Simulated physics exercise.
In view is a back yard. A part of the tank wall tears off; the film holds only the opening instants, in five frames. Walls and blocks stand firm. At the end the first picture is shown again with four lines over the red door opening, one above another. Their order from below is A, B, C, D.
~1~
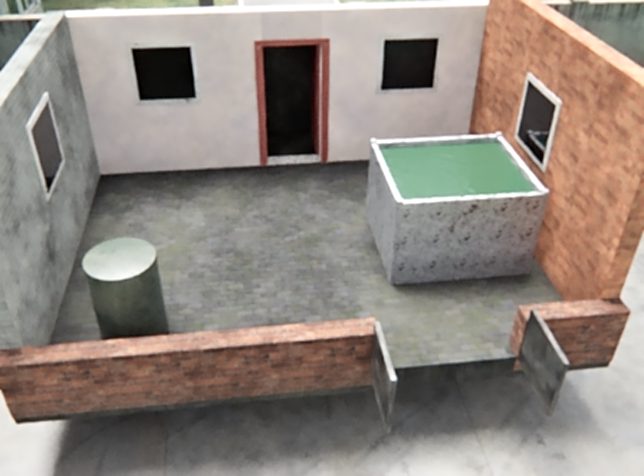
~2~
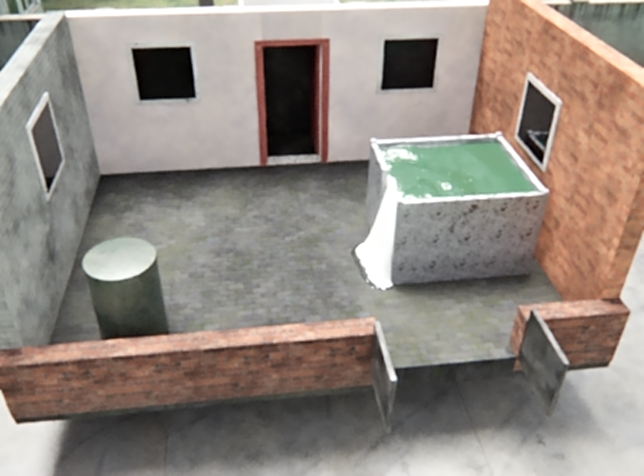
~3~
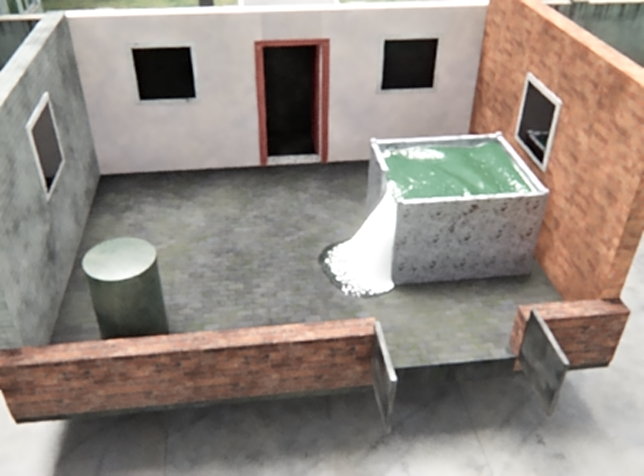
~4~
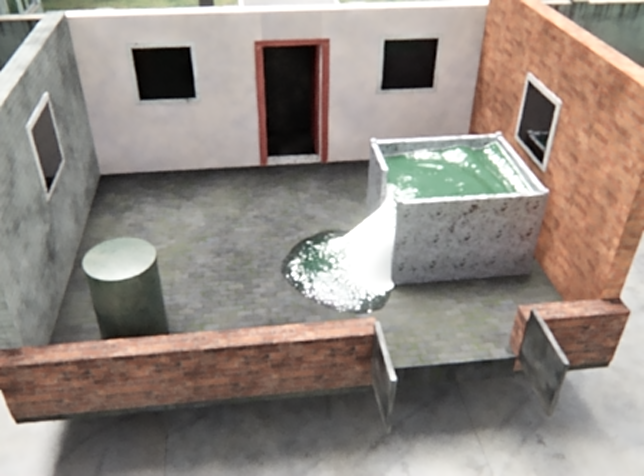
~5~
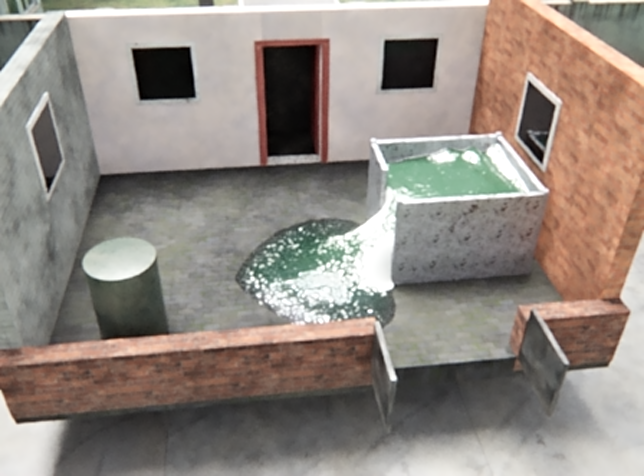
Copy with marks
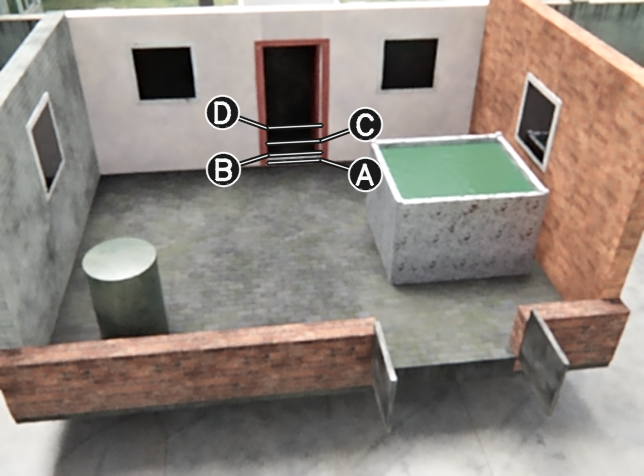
Green water poured in a white, foamy sheet from the left side of a raised tank in a walled back yard, then spread leftward across the paving in a widening, speckled puddle.
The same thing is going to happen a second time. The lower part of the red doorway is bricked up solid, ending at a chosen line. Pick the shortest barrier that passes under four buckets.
It is B.
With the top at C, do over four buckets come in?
No, not at all.
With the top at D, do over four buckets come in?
No, not at all.
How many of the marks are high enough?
Three.
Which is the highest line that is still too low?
Here it is line A.
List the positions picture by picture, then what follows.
In the first frame, water in the tank at rest, its middle at (453, 171); foot of the red doorway at (294, 163); open gate at (448, 308).
In the second frame, front seen at (358, 248), 1 % of the ground wet.
In the third frame, front seen at (325, 259), 3 % of the ground wet.
In the fourth frame, front seen at (289, 261), 7 % of the ground wet.
In the fifth frame, front seen at (245, 281), 13 % of the ground wet.
On the marked copy, A at (294, 161); B at (294, 153); C at (294, 142); D at (294, 126); from the bottom up A, B, C, D.
For line A, about 9 bucketfuls get in.
For line B, nothing gets over.
For line C, nothing gets over.
For line D, nothing gets over.
